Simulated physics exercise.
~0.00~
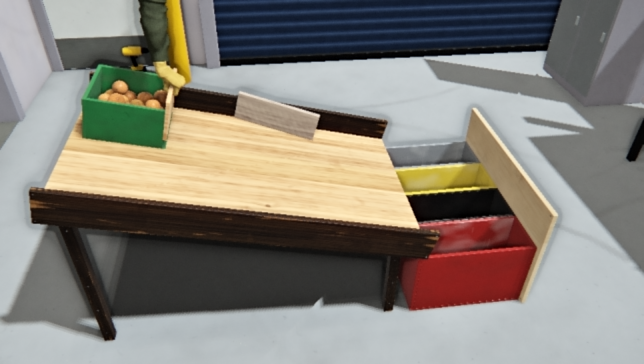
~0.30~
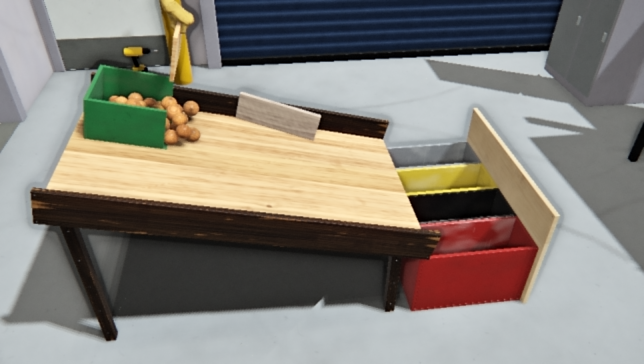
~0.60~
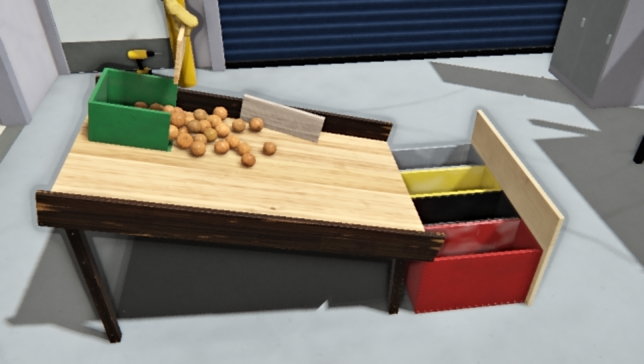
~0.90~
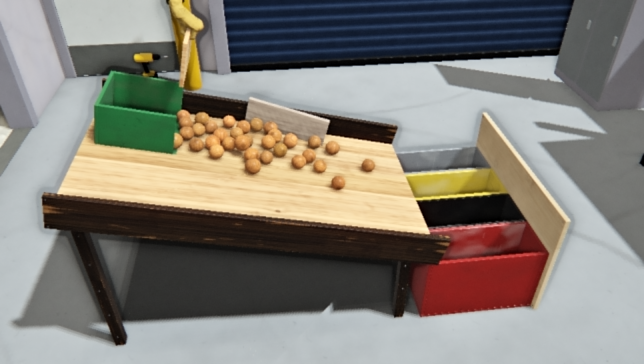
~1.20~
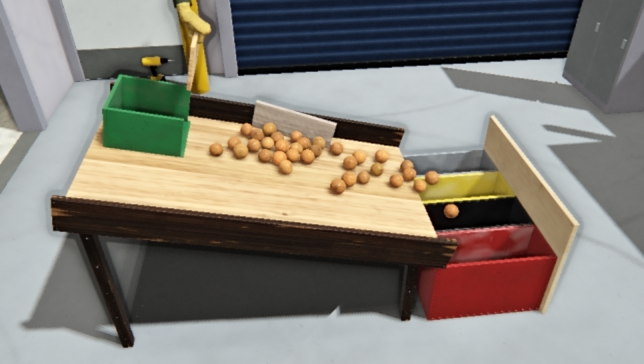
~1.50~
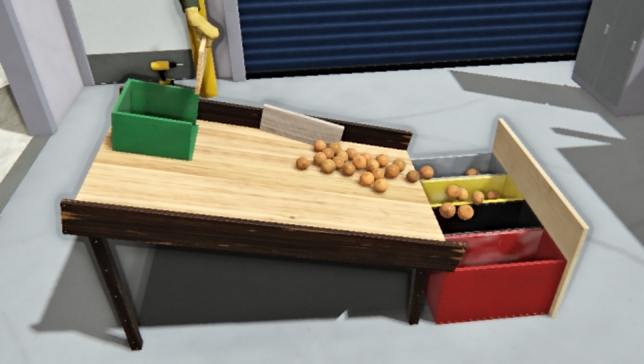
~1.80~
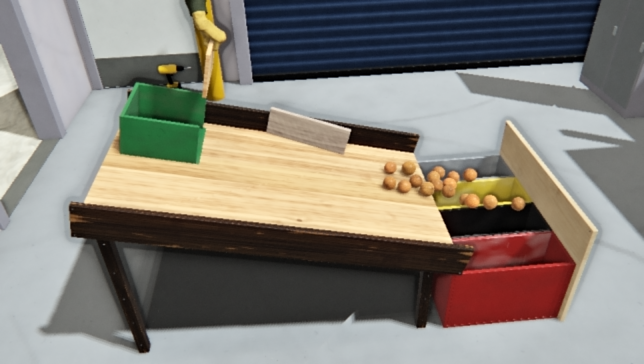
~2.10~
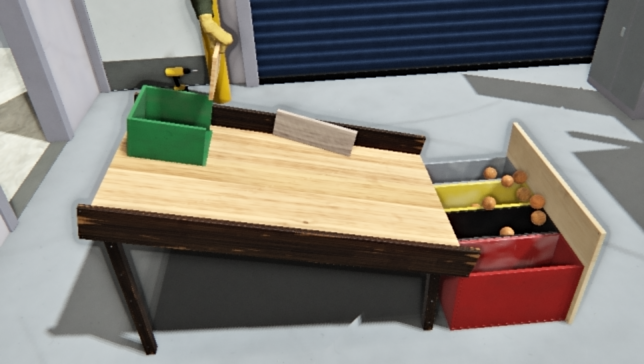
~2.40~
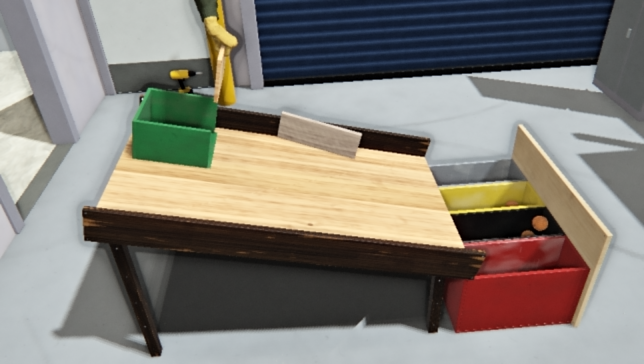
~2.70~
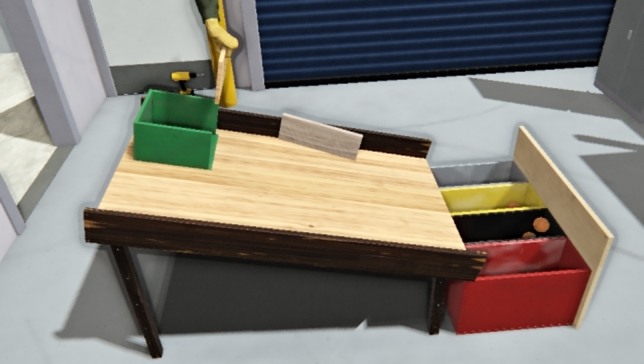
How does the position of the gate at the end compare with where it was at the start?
At the start the gate stood across the open right side of the green pen, holding the load in. By the end it was held up clear of the opening, above and behind the pen.
